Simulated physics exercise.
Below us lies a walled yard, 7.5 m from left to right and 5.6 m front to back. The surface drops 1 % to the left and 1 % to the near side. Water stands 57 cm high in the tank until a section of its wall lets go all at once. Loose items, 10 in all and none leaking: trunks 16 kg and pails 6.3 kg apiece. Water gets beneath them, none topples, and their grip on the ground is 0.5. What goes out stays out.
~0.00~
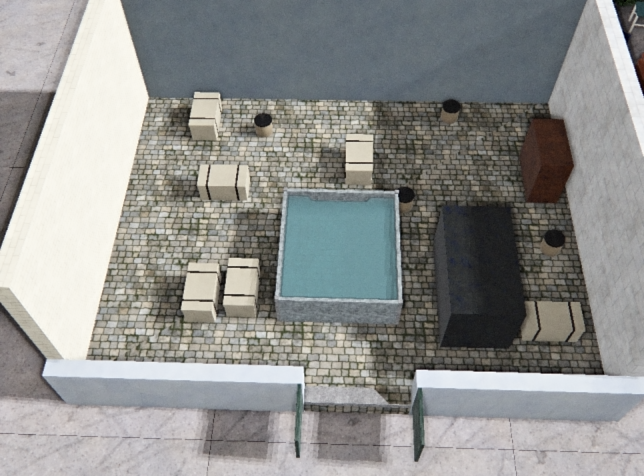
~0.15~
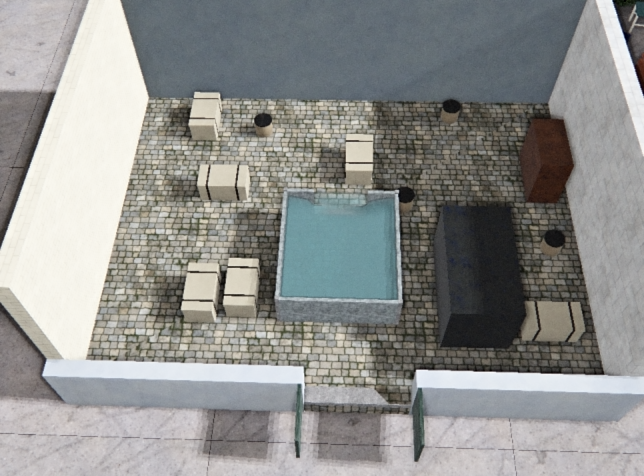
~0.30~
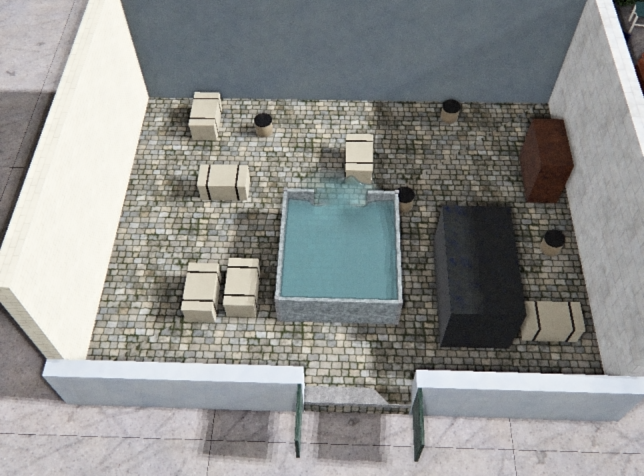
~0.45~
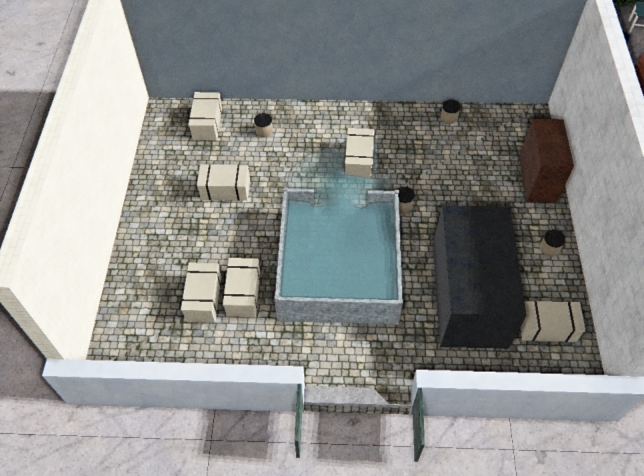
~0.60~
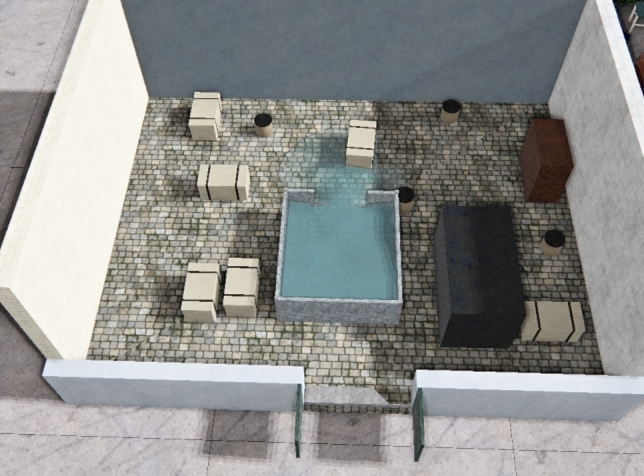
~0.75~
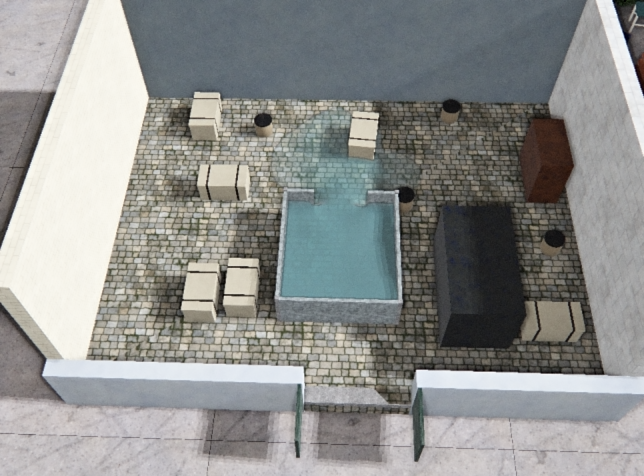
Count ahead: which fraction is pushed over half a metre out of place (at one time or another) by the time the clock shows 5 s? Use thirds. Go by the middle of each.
Share: Between one and two thirds.
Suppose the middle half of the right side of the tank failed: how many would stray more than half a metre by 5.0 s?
Then 2.
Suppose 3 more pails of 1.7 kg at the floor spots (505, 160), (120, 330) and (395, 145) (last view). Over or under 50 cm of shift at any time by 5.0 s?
In turn: More, short of it, more.
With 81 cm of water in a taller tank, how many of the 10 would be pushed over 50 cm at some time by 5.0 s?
In that case 4 of them.
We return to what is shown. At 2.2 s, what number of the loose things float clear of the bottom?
2 of them.
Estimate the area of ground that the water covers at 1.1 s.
Some 10.0 m2.
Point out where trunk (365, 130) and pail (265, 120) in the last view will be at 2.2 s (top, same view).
Around (401, 99) and (227, 103).
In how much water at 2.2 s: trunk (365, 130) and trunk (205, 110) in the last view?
About 11 and 5 cm.
After 1.1 s 1 of 10 are over 50 cm from their spots; 0 afloat.
After 2.2 s 2 of 10 are over 50 cm from their spots; 2 afloat.
After 3.5 s 4 of 10 are over 50 cm from their spots; 3 afloat.
After 5.0 s 4 of 10 are over 50 cm from their spots, and 4 have been at some point; 2 afloat.
